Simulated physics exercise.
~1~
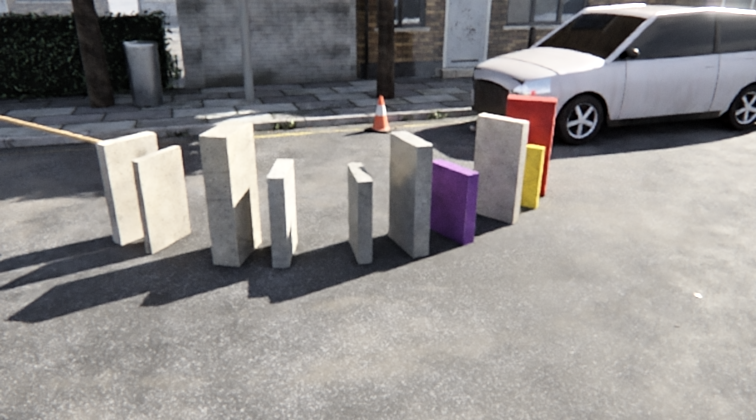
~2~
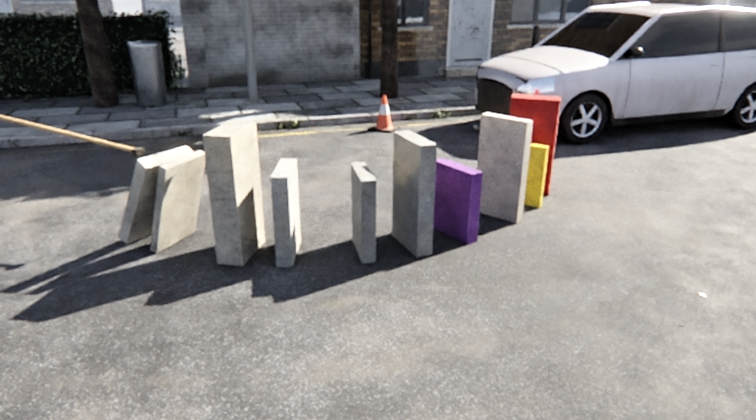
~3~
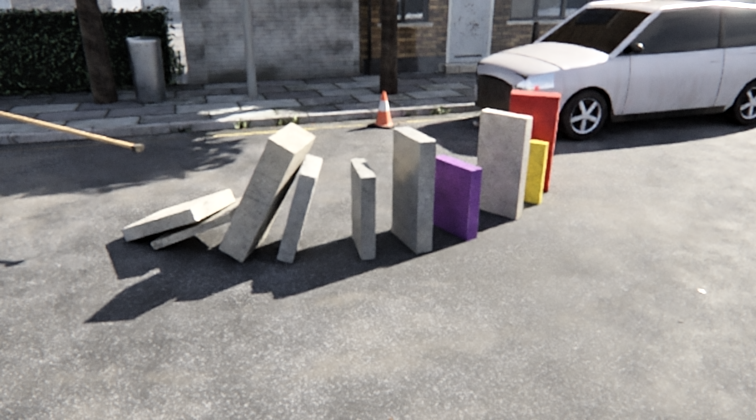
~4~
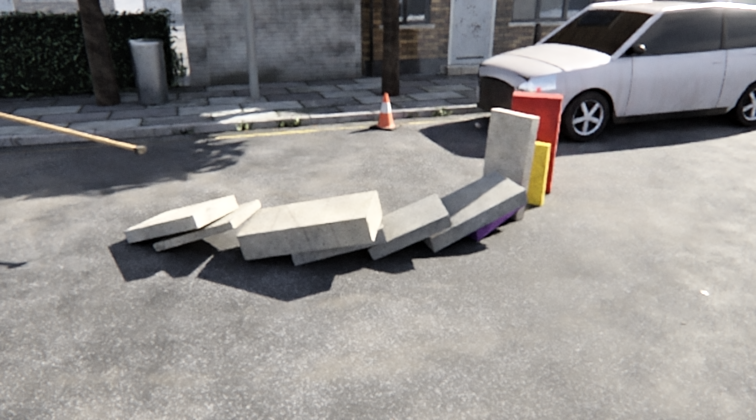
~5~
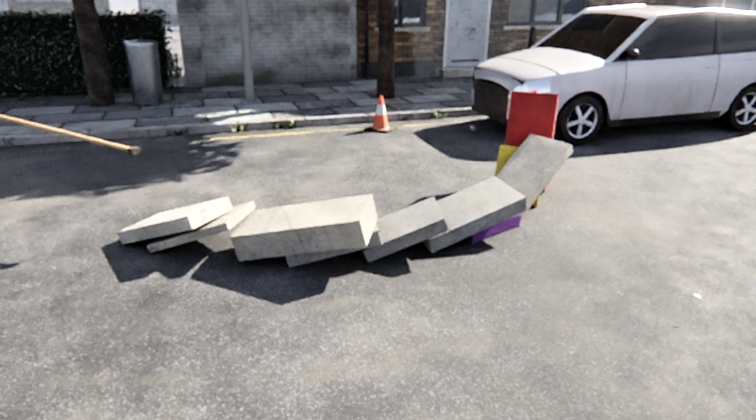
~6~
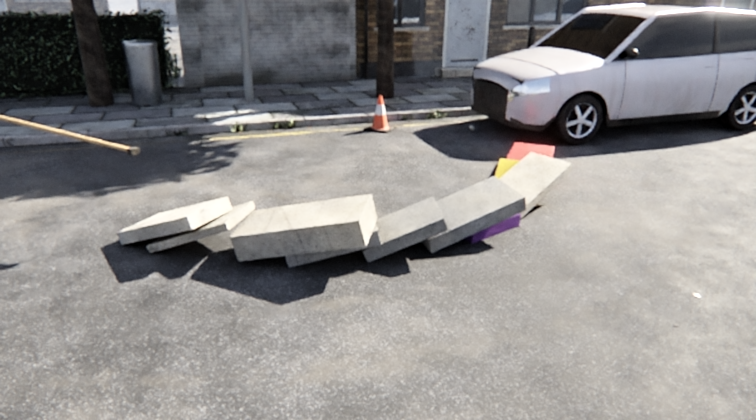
A pole tips the first slab and the whole curved row topples rightward, red slab last.
